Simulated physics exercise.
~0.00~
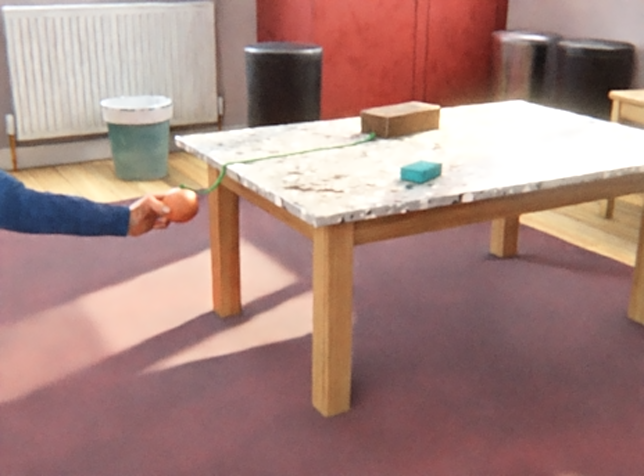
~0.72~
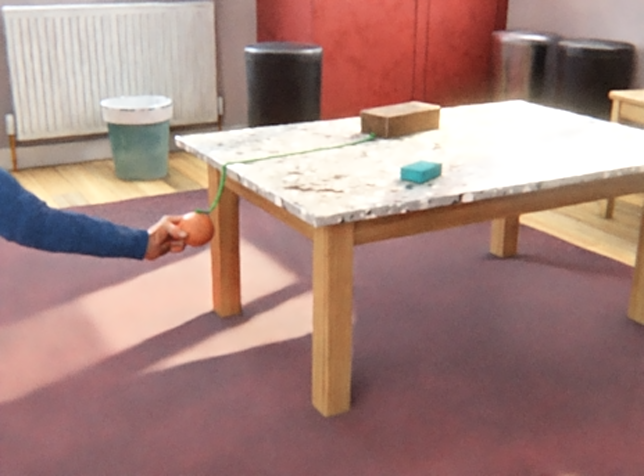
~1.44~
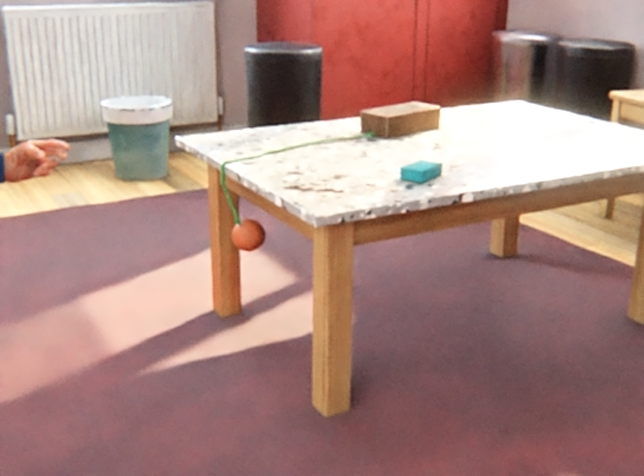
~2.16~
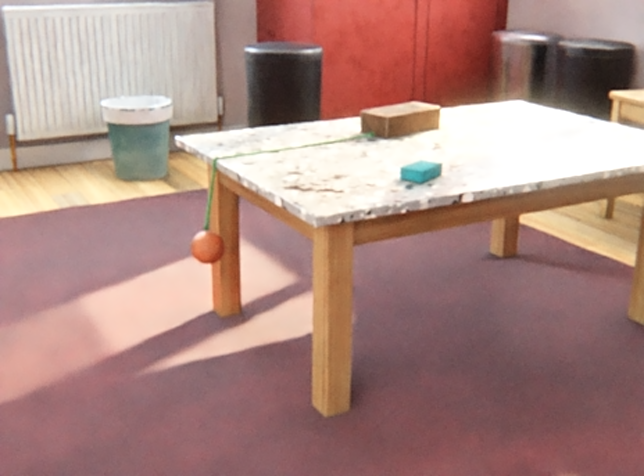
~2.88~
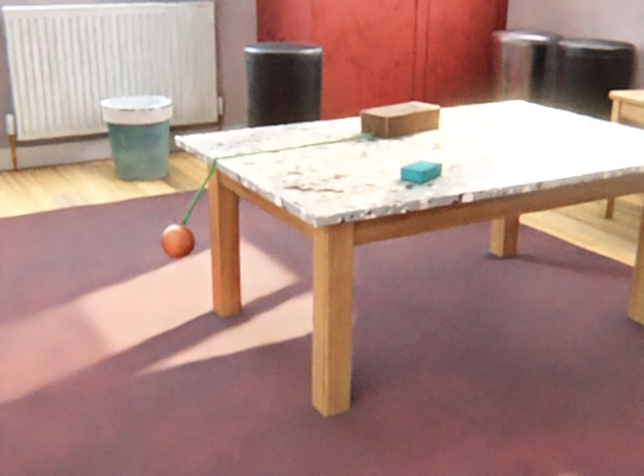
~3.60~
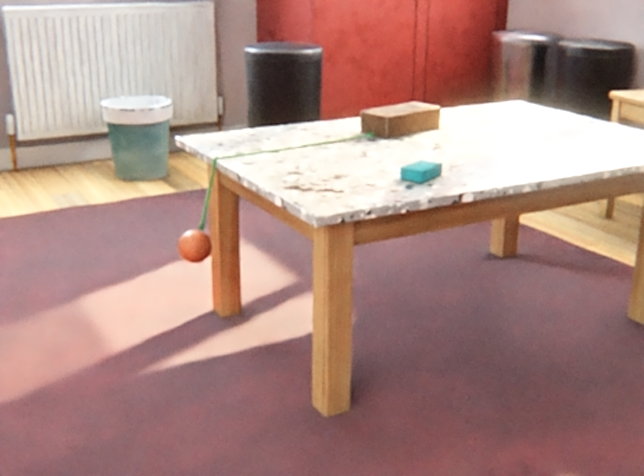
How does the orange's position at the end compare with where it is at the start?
At the start the orange is held in a hand beside the table's left end. By the end it dangles from the ribbon below the table edge, a little lower and slightly farther right than before.
